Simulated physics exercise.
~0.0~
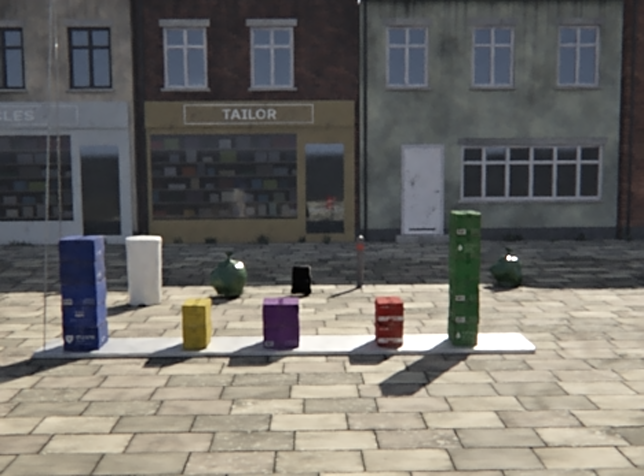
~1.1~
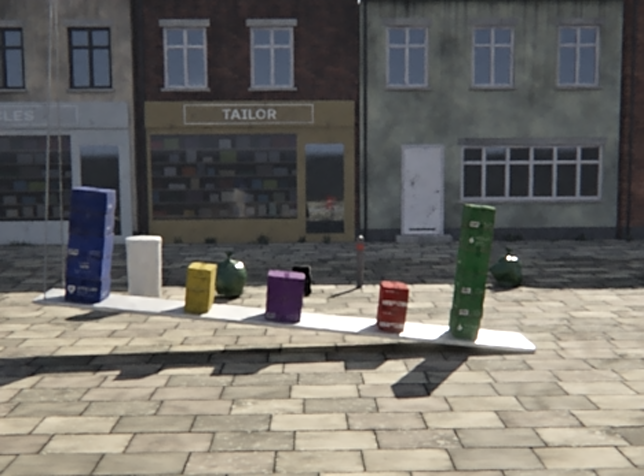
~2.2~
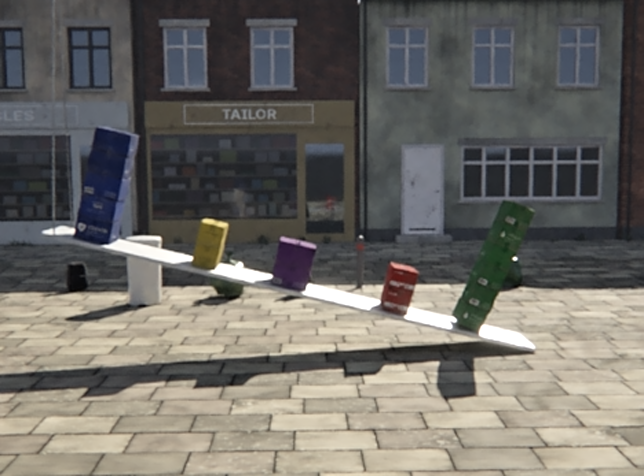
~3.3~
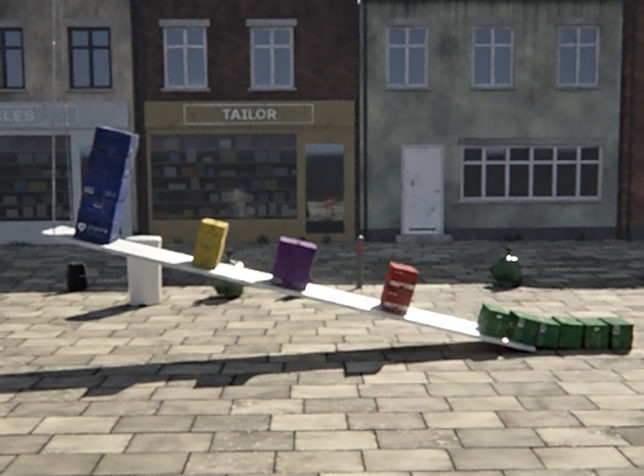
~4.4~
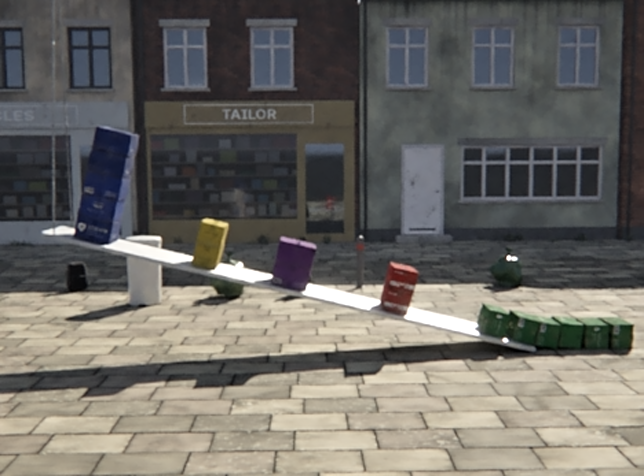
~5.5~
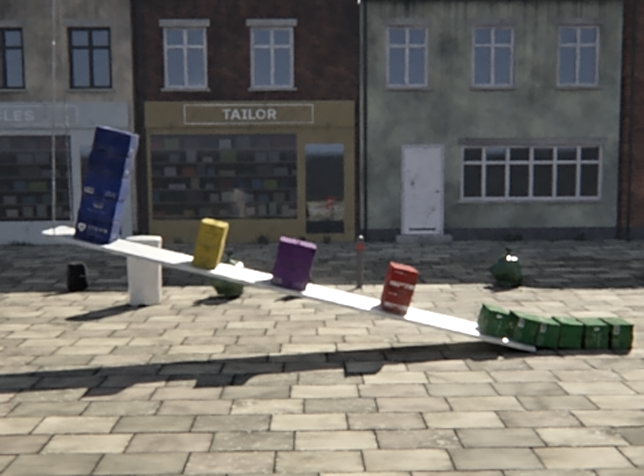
A long white board holding five coloured stacks of cartons was raised at its left end until the tall green stack on the right toppled off to the right and lay along the paving, while the blue, yellow, purple and red stacks stayed standing.
